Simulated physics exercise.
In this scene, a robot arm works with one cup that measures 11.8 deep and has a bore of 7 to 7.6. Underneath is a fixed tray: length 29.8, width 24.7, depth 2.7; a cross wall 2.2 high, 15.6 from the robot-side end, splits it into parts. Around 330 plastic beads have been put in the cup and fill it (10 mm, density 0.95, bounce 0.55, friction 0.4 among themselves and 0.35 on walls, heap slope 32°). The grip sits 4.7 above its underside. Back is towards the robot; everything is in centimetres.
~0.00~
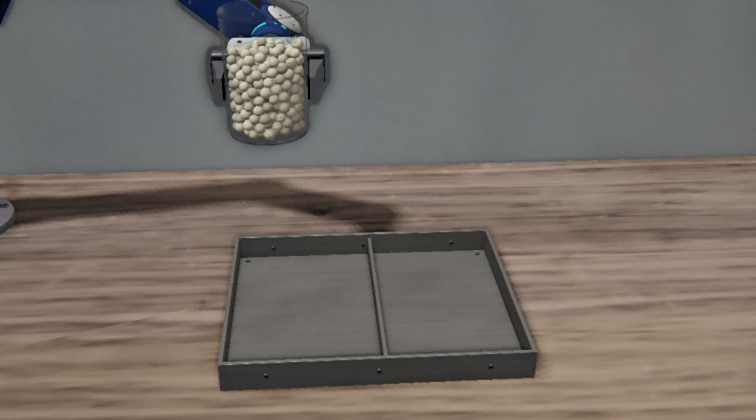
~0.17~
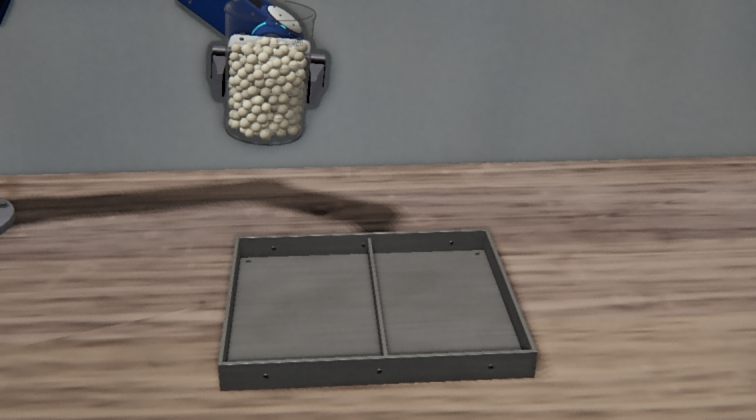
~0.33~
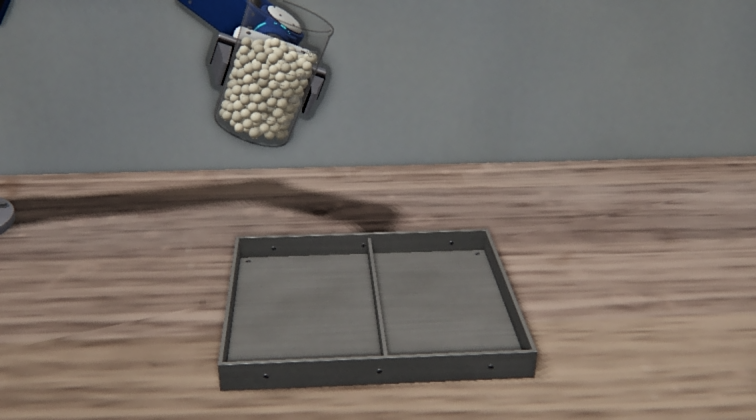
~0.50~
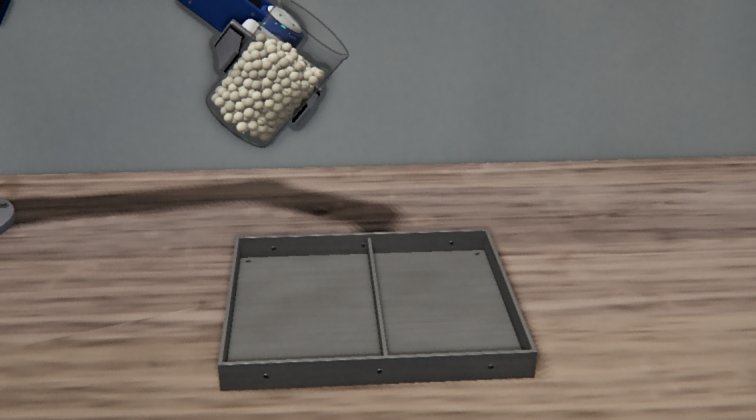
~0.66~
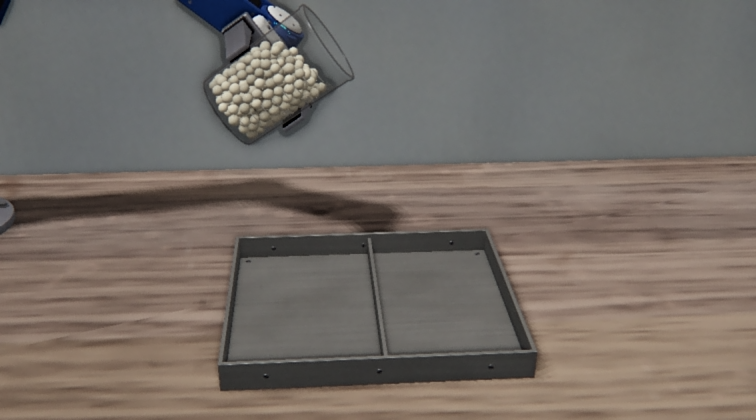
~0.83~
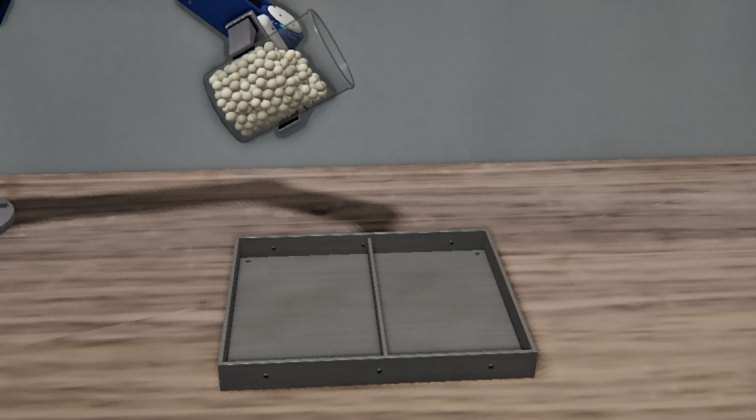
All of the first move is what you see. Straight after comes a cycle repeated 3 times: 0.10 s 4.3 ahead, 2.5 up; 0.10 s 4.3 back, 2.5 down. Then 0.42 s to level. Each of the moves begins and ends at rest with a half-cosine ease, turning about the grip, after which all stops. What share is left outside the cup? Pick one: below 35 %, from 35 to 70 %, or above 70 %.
From 35 to 70 %.
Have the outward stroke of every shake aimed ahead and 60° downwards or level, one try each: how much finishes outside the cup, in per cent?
Estimates, in order: 10 % then 35 %.
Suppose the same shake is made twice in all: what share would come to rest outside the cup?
Expected share: About 50 %.
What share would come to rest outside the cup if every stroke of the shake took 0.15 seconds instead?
That change gives some 25 percent.
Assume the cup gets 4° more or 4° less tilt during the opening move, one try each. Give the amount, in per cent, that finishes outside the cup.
First try around 60 %, second around 50 %.
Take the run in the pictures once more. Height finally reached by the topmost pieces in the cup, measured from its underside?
About 7.0 cm.
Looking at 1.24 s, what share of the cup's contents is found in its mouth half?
Roughly 75 %.
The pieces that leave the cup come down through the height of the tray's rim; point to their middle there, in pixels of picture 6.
Their middle lies around (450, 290).
After 1.24 s, tilted 61° forward, highest piece 29 above the table; 181 in the cup, 110 in the far-side part, 5 on the table or floor, 37 in flight or on a rim.
After 1.65 s, tilted 29° forward, highest piece 30 above the table; 155 in the cup, 136 in the far-side part, 22 on the table or floor, 16 in the robot-side part, 4 in flight or on a rim.
After 2.05 s, level, highest piece 28 above the table; 155 in the cup, 136 in the far-side part, 26 on the table or floor, 15 in the robot-side part, 1 in flight or on a rim.
After 3.10 s, level, highest piece 28 above the table; 155 in the cup, 136 in the far-side part, 27 on the table or floor, 15 in the robot-side part.
In the end, 155 in the cup, 136 in the far-side part, 27 on the table or floor, 15 in the robot-side part. That is 53 % outside the cup.
